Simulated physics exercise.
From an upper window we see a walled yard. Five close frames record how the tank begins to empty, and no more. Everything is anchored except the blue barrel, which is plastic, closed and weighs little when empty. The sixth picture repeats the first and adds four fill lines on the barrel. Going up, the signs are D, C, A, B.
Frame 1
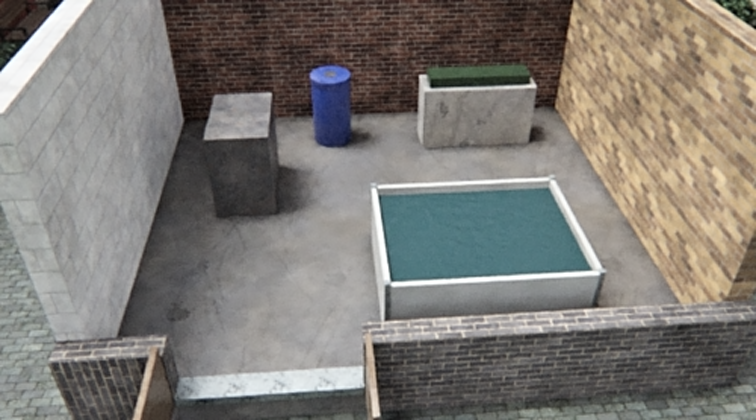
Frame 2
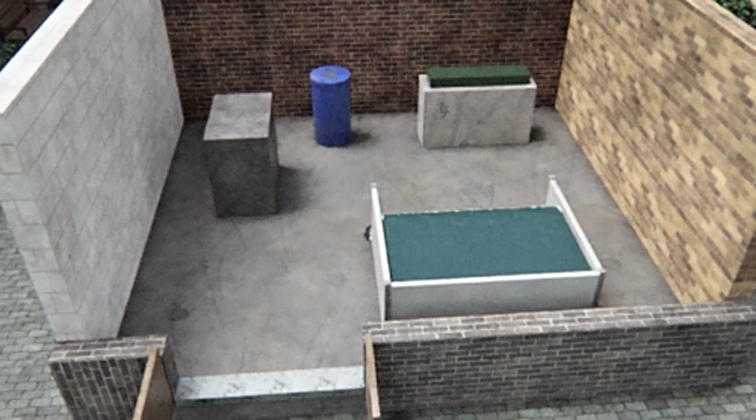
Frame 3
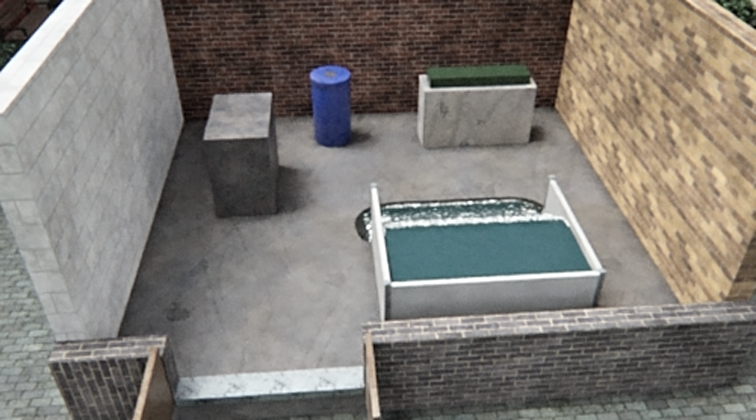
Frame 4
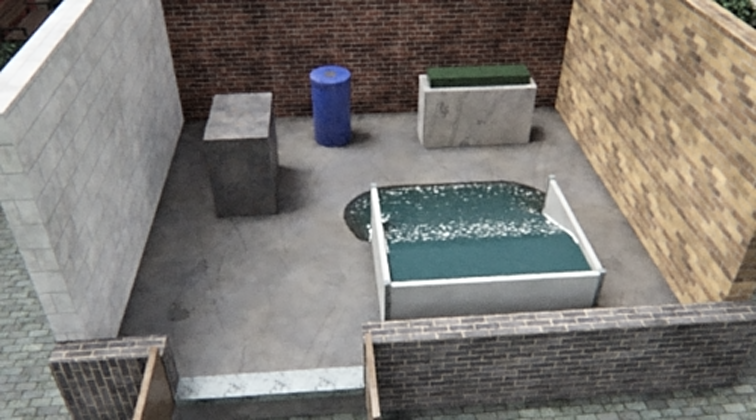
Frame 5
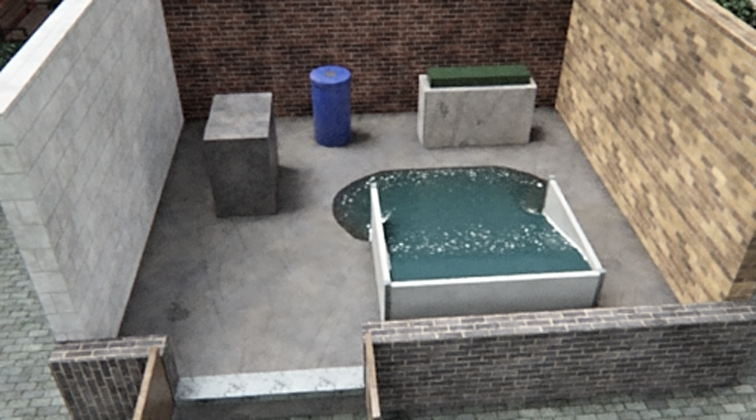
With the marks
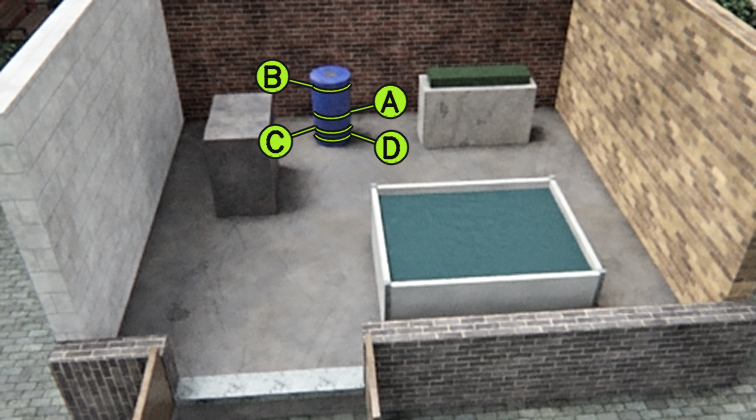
Dark green water pours out of the back of a low white-walled tank as its far side disappears, spreading over the grey ground behind and to the left in a widening, rounded, white-flecked pool. The tank sits at the right of a walled yard seen from above, near the low front brick wall. Beyond it, a dark grey block, a blue barrel and a pale planter with a green top stay still, as does the view.
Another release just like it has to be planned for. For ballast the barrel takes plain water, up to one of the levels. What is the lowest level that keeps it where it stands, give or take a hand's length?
The limit is A.
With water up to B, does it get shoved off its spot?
No, that is safe.
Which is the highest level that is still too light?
Level C.
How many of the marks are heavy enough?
Two of the four.
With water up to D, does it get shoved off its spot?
Yes, that goes wrong.
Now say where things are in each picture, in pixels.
In the first frame, lid of the blue barrel at (330, 74); tank full, its middle at (477, 233); open gate at (266, 333).
In the second frame, water covers 3 % of the ground, mostly out of sight from here.
In the third frame, water covers 7 % of the ground, mostly out of sight from here.
In the fourth frame, 11 % of the ground wet, in view closest to the barrel at (355, 216).
In the fifth frame, lid of the blue barrel at (330, 74); 16 % of the ground wet, in view closest to the barrel at (396, 172).
On the marked copy, A at (332, 118); B at (331, 91); C at (333, 133); D at (333, 140); from the bottom up D, C, A, B.
For level A, it does not move.
For level B, it does not move.
For level C, it is pushed about its own width away.
For level D, it is pushed about 6 times its own width away.
